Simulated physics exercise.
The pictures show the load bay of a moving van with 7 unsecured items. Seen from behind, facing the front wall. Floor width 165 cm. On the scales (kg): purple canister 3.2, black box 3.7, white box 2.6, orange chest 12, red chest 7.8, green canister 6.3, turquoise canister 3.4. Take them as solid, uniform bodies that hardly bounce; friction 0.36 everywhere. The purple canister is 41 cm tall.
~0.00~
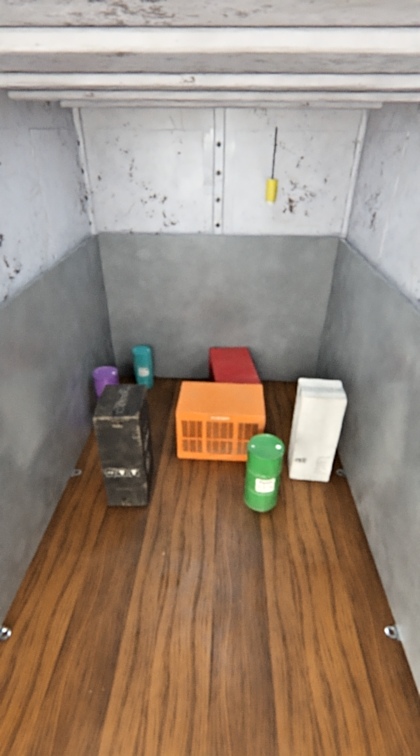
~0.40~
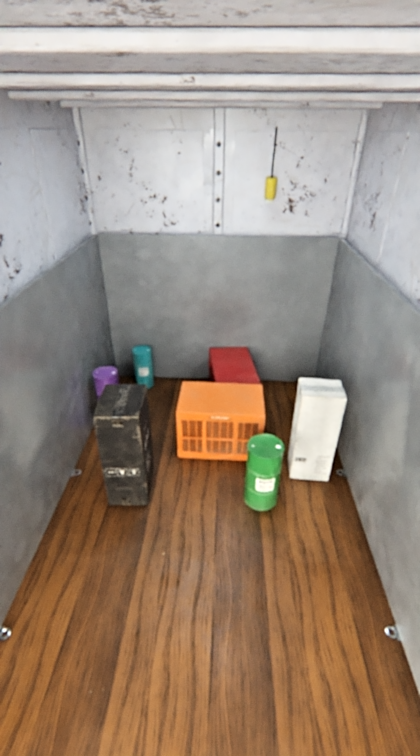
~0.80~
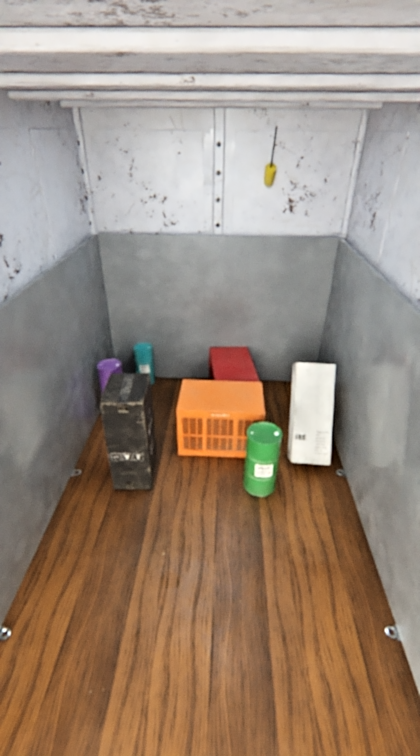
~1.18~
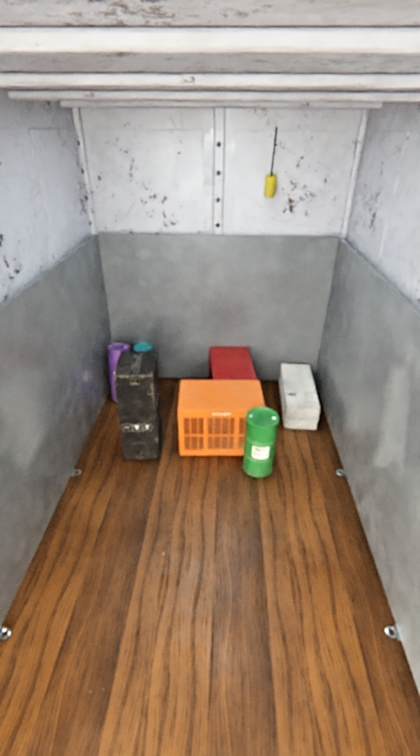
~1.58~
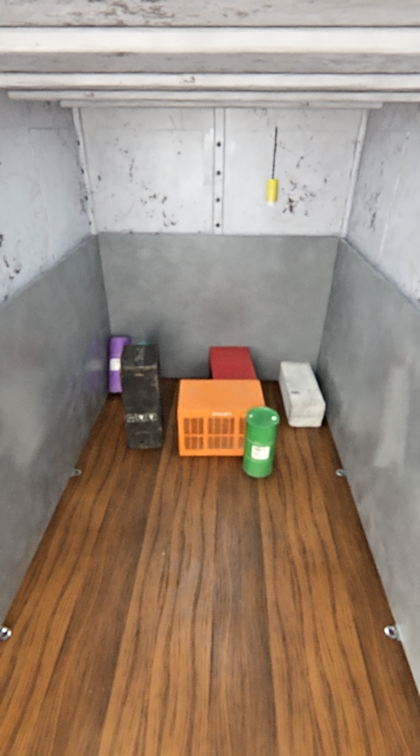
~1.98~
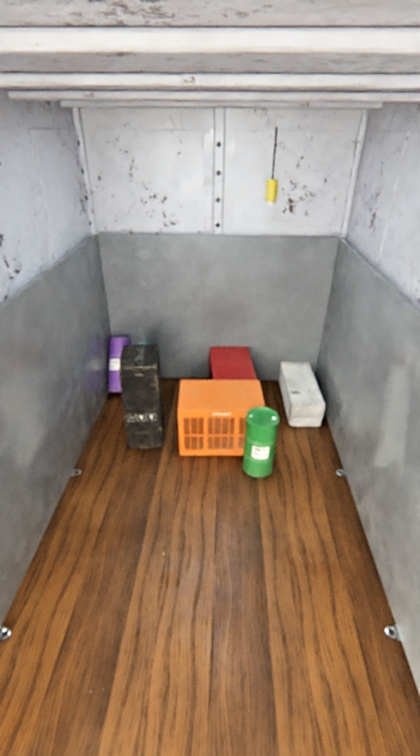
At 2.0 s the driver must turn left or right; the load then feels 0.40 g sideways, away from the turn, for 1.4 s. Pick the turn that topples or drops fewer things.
Less is lost turning right.
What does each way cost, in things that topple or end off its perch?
Turning left 3, turning right 2.
Turning left. Around 2.78 s, push 0.40 g right; purple canister at 50° to upright near (163, 369); black box shifted 47 cm near (157, 397); white box on its side.
Around 3.08 s, push 0.40 g right; purple canister on its side near (204, 392); black box shifted 50 cm near (176, 399); white box on its side.
Finally (4.2 s), on their side or leaning hard in the load bay, purple canister, white box and turquoise canister; not toppled but over 15 cm from the start, black box, orange chest, red chest and green canister. In the last view, purple canister near (221, 406), black box near (196, 403).
Turning right instead, purple canister and white box tipped over or off its perch, 2 of 7 in all.
